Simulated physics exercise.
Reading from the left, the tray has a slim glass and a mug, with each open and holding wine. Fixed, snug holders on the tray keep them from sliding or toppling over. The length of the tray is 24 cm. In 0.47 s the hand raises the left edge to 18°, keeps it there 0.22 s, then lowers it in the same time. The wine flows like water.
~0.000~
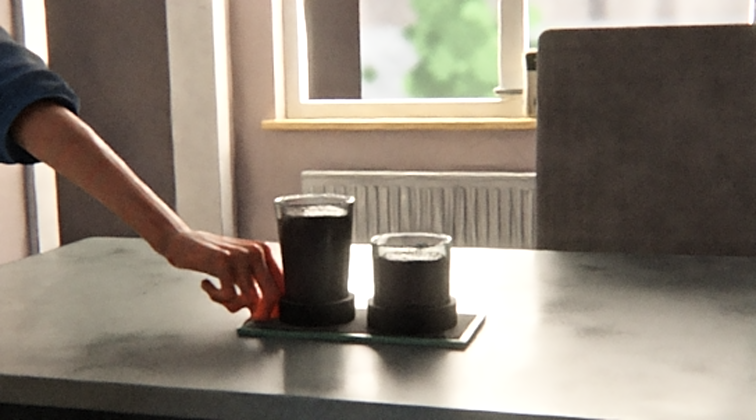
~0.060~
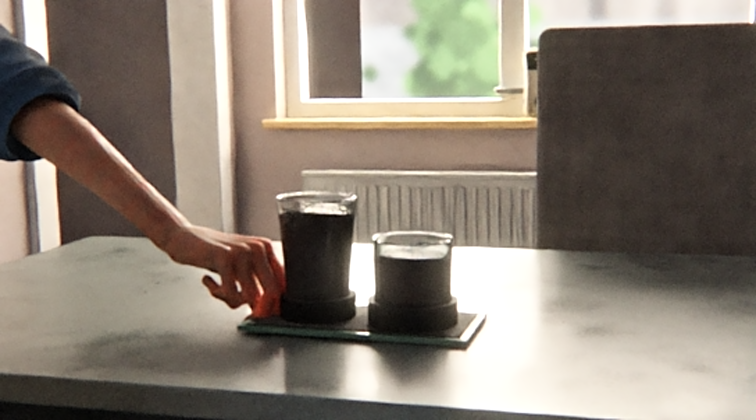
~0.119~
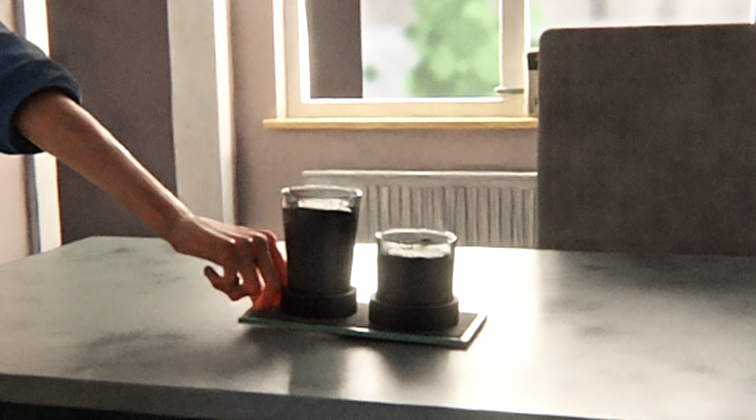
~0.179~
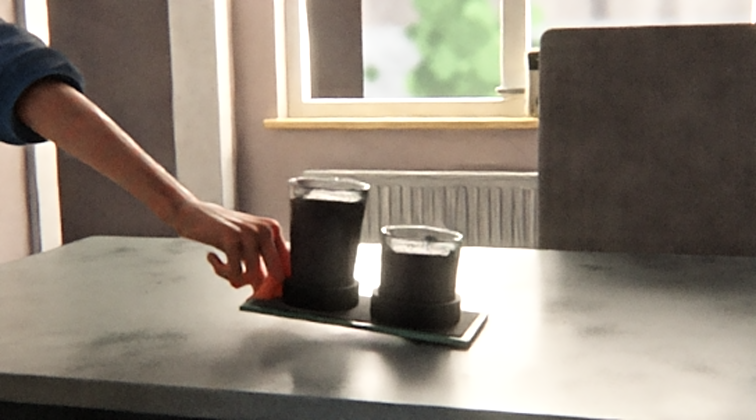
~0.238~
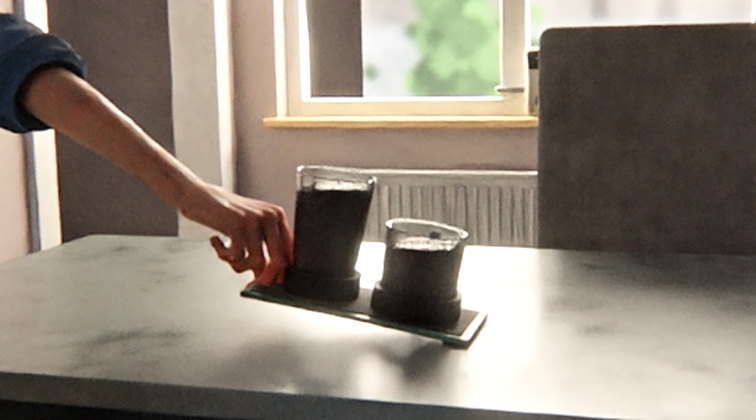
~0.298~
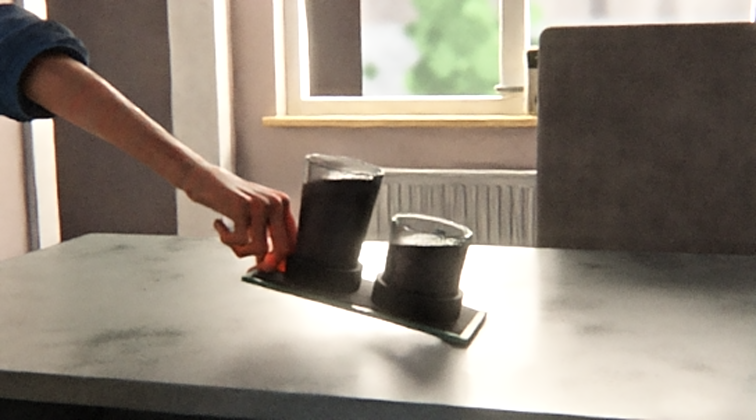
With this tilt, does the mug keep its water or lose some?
The mug keeps its water.
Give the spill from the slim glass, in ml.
4 ml.
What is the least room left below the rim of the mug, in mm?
About 3 mm below the rim.
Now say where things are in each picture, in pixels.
The first frame shows it slopes 0°; slim glass, level (284, 212) left, (349, 214) right, rim (351, 203); mug, level (378, 255) left, (448, 257) right, rim (449, 243); the wine in the mug stands 16 mm below the rim.
The second frame shows it slopes 1°; mug, level (380, 252) left, (449, 257) right.
The third frame shows it slopes 3°; mug, level (383, 249) left, (453, 256) right.
The fourth frame shows it slopes 6°; mug, level (388, 246) left, (457, 253) right.
The fifth frame shows it slopes 9°; mug, level (392, 242) left, (462, 249) right.
The sixth frame shows it slopes 13°; slim glass, level (311, 176) left, (379, 179) right; mug, level (395, 239) left, (467, 244) right.
Then, 0.57 s in, the slope is 18°; losses from the left are 1, 0 ml.
Then, 0.85 s in, the slope is 13°; losses from the left are 3, 0 ml.
Then, 1.13 s in, the slope is 0°; losses from the left are 3, 0 ml.
Then, 1.41 s in, the slope is 0°; losses from the left are 3, 0 ml.
Finally, losses from the left are 3, 0 ml.
